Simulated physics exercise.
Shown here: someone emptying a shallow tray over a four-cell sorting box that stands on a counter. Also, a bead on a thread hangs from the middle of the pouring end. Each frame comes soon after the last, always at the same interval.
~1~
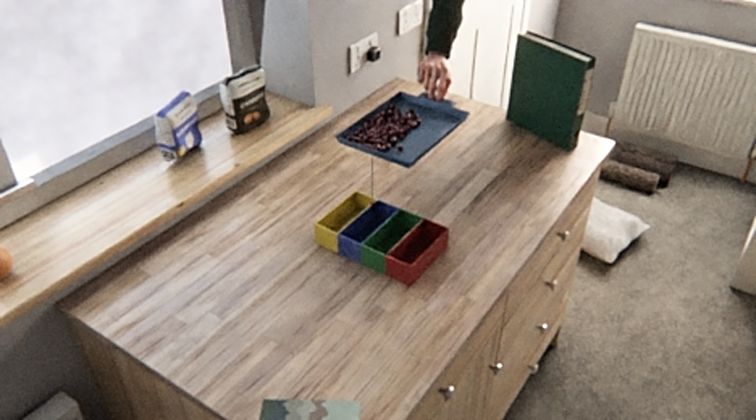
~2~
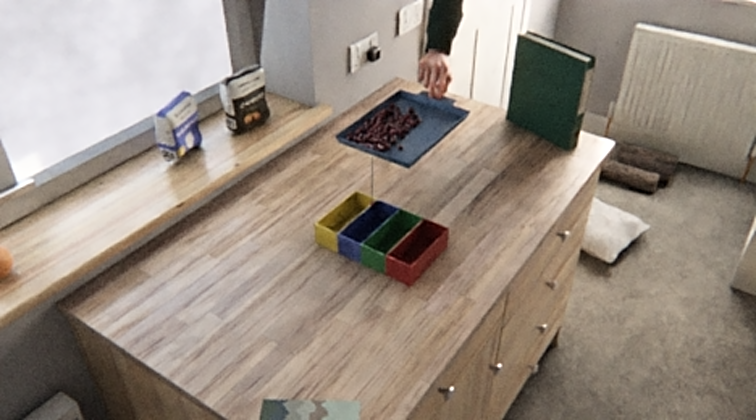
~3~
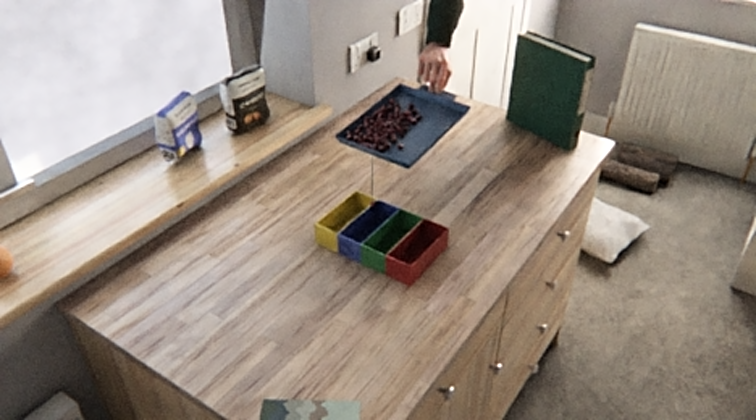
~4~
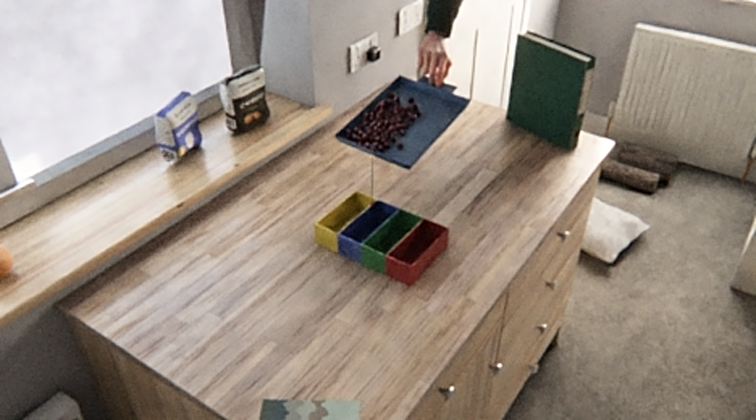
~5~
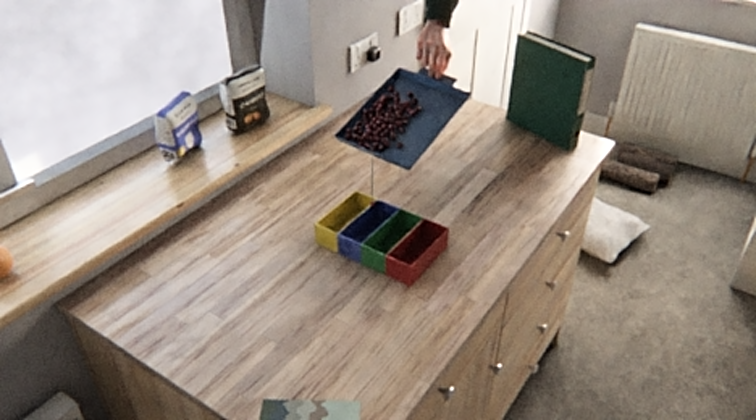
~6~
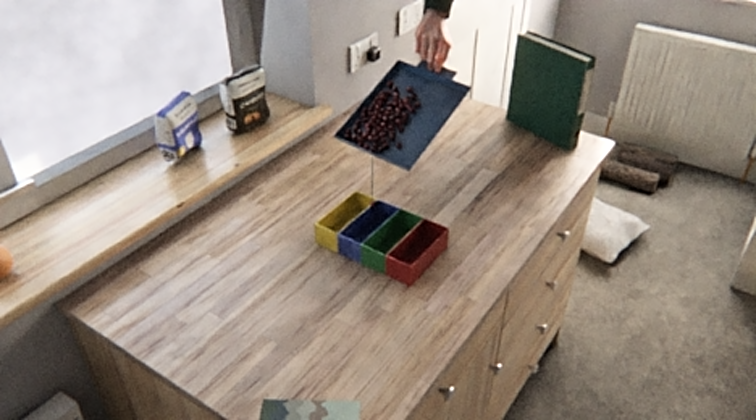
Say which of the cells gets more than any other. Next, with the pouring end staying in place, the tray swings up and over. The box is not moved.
That would be the green cell.
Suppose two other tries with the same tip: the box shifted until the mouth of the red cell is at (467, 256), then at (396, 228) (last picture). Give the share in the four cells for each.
Well, you'd get about 70 per cent and then about 90 per cent.
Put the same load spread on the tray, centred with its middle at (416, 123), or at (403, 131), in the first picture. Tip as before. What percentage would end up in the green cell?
Roughly 50 per cent, then 50 per cent.
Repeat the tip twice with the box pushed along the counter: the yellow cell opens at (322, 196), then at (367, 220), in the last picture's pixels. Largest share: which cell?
The first time it is red, and the second time it is the blue one.
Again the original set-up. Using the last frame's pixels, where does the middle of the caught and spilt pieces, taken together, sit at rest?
Resting centre, last picture - approx. (380, 247).
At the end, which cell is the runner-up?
The answer would be that blue cell.
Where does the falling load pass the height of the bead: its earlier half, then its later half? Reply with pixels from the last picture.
Near (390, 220) and later near (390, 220).
Soon, tray tipped steeply; nearly all on the tray; a stray few falling or outside the box.
A while on, tray tipped past a quarter turn; about a quarter on the tray; about a quarter in the green cell; about a quarter in the blue cell; a small part in the red cell; a stray few in the yellow cell; about a third falling or outside the box.
Towards the end, tray tipped past a quarter turn; about half in the green cell; about a quarter in the blue cell; a small part in the red cell; a small part in the yellow cell; a stray few falling or outside the box.
Finally, tray tipped past a quarter turn; about half in the green cell; about a quarter in the blue cell; a small part in the red cell; a small part in the yellow cell; a stray few outside the box.
